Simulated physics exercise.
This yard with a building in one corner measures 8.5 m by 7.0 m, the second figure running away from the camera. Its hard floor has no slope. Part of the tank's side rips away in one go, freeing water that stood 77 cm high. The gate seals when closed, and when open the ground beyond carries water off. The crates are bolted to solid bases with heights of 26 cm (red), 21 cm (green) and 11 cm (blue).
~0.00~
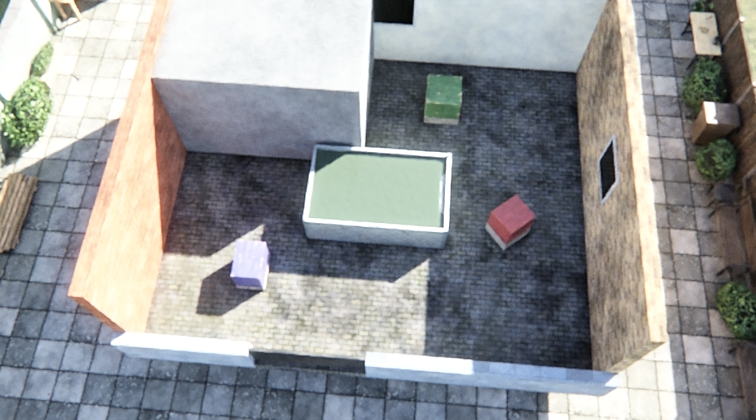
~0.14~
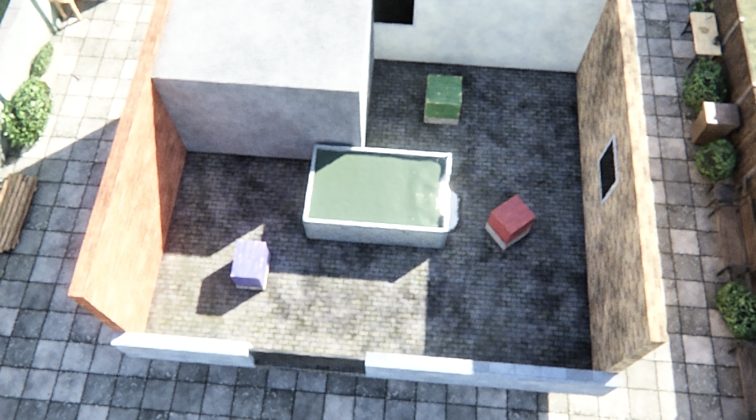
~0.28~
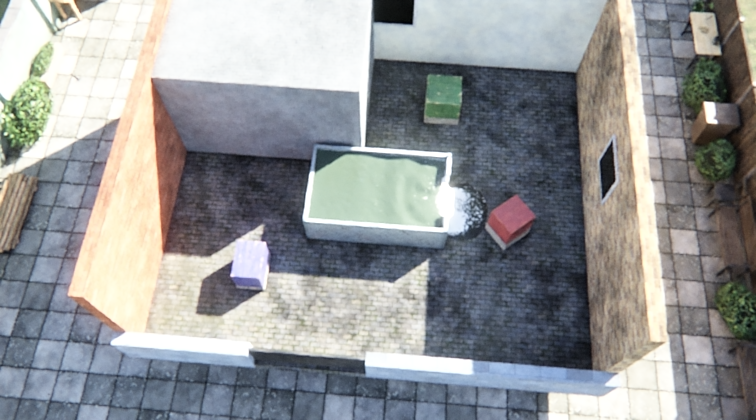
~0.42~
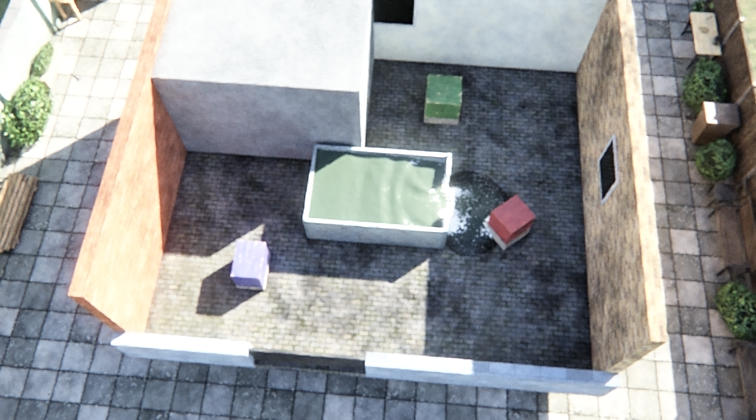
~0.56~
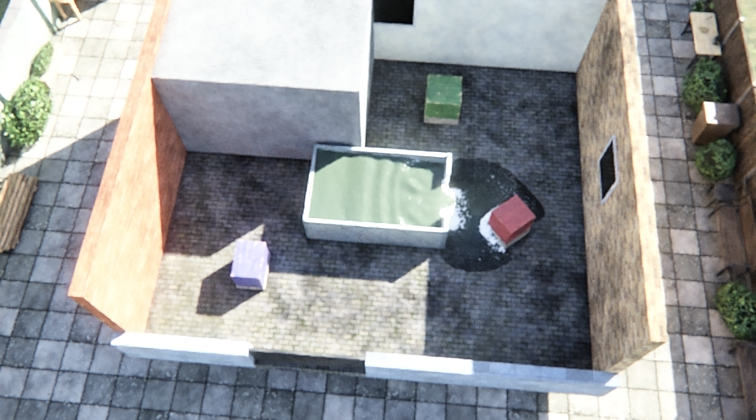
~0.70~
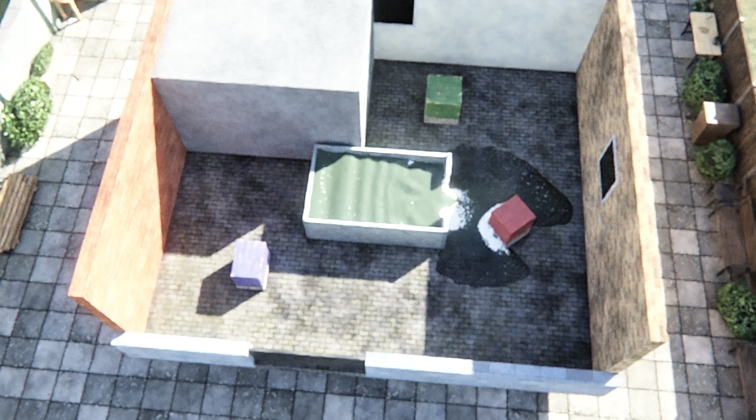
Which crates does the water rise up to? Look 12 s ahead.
One by one: The red crate gets wet; the green crate escapes dry; the blue crate escapes dry.
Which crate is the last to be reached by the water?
The blue one.
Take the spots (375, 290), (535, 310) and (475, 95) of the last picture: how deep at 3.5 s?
In that order: 0, 2 and 5 cm.
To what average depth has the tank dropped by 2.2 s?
Some 48 cm.
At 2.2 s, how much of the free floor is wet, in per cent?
About 35 per cent.
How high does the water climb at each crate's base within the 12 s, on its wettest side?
In cm: Red 53, green 13, blue 8.
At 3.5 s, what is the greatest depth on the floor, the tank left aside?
About 32 cm.
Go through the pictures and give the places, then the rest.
In the first picture, still water, 77 cm deep, in the tank at (379, 189).
In the second picture, water pours out at (443, 205) and has run 0.5 m, to (453, 193); deepest outside 43 cm, 77 cm at the tank's back.
In the third picture, water pours out at (443, 205) and has run 0.8 m, to (481, 203); deepest outside 47 cm, 77 cm at the tank's back.
In the fourth picture, water pours out at (443, 205) and has run 1.4 m, to (510, 207); deepest outside 46 cm, 77 cm at the tank's back.
In the fifth picture, the front is at (539, 210), 2.0 m from the gap at (443, 205); 3.0 m2 of floor is under water; 77 cm left at the back of the tank.
In the sixth picture, the front is at (568, 207), 2.6 m from the gap at (444, 205); 4.4 m2 of floor is under water; 76 cm left at the back of the tank.
After 1.4 s water covers 20 % of the floor and is deepest (50 cm) near (487, 221); red plinth reached, green plinth reached, blue plinth not reached.
After 2.2 s water covers 35 % of the floor and is deepest (44 cm) near (487, 221); red plinth reached, green plinth reached, blue plinth not reached.
After 3.5 s water covers 45 % of the floor and is deepest (32 cm) near (560, 78); red plinth reached, green plinth reached, blue plinth not reached.
After 7.0 s water covers 75 % of the floor and is deepest (18 cm) near (487, 221); red plinth reached, green plinth reached, blue plinth reached.
After 12.0 s water covers 95 % of the floor and is deepest (15 cm) near (575, 79); highest at the red plinth 53 cm, highest at the green plinth 13 cm, highest at the blue plinth 8 cm.
